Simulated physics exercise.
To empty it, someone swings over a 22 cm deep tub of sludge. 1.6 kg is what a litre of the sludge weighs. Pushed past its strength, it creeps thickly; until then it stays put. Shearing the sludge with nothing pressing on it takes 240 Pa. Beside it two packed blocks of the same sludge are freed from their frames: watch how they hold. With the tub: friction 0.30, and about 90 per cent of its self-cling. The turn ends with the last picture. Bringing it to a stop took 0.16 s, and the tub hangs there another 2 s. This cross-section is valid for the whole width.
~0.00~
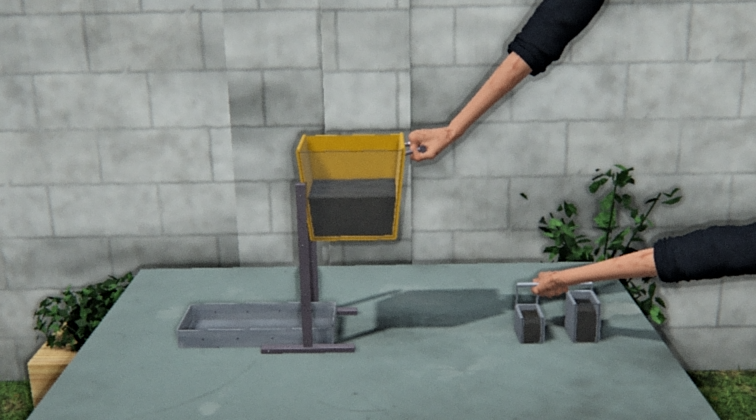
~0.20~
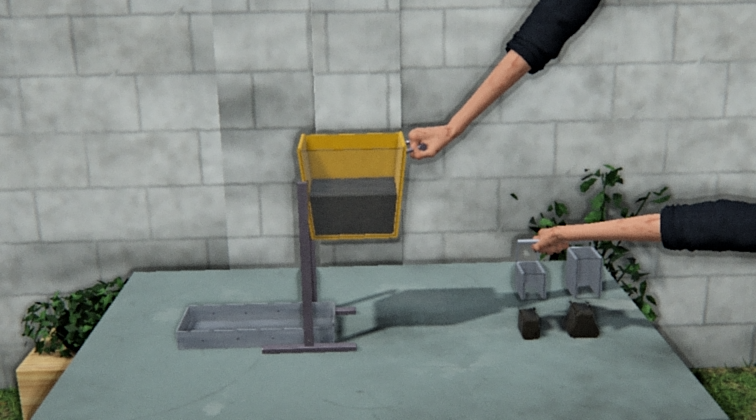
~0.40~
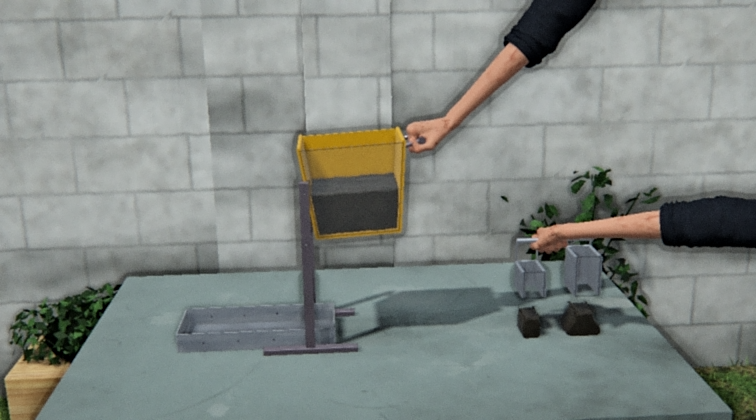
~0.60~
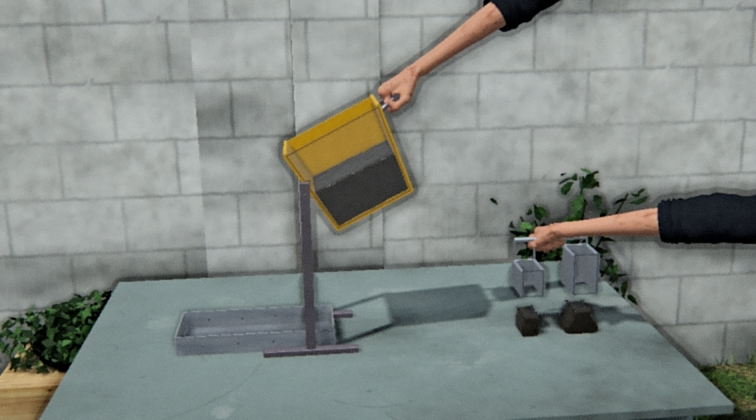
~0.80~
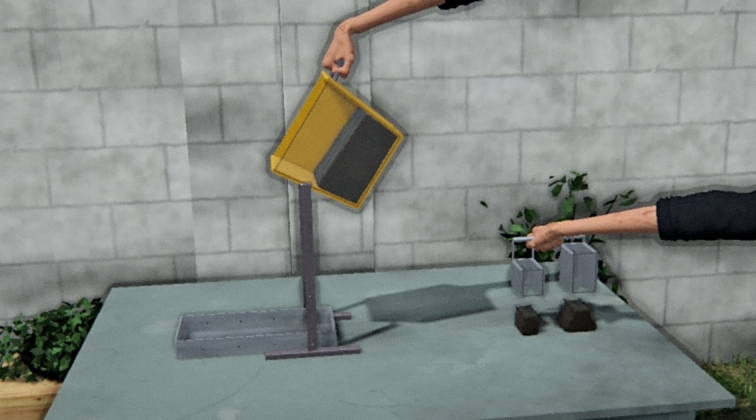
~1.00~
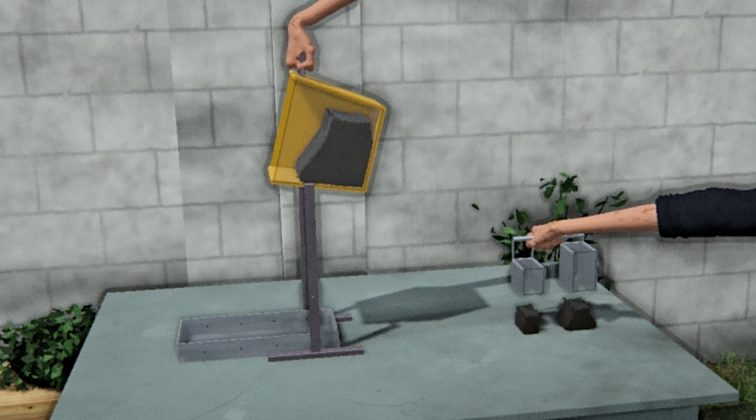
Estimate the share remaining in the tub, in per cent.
Roughly 91 per cent remains in the tub.
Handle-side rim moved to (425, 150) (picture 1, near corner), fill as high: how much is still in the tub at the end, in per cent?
The tub would end up holding some 70 % of it.
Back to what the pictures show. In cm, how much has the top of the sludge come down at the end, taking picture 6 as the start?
6 cm or so.
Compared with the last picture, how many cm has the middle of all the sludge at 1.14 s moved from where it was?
Displacement noted: Approx. 4 cm... about that.
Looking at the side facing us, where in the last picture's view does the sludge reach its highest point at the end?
It ends up highest close to (342, 144).
After 1.14 s, the tub is at 75 degrees and holds 100 %.
After 1.31 s, the tub is at 75 degrees and holds 95 %.
After 1.48 s, the tub is at 75 degrees and holds 91 %.
After 1.65 s, the tub is at 75 degrees and holds 91 %.
After 3.00 s, the tub is at 75 degrees and holds 91 %.
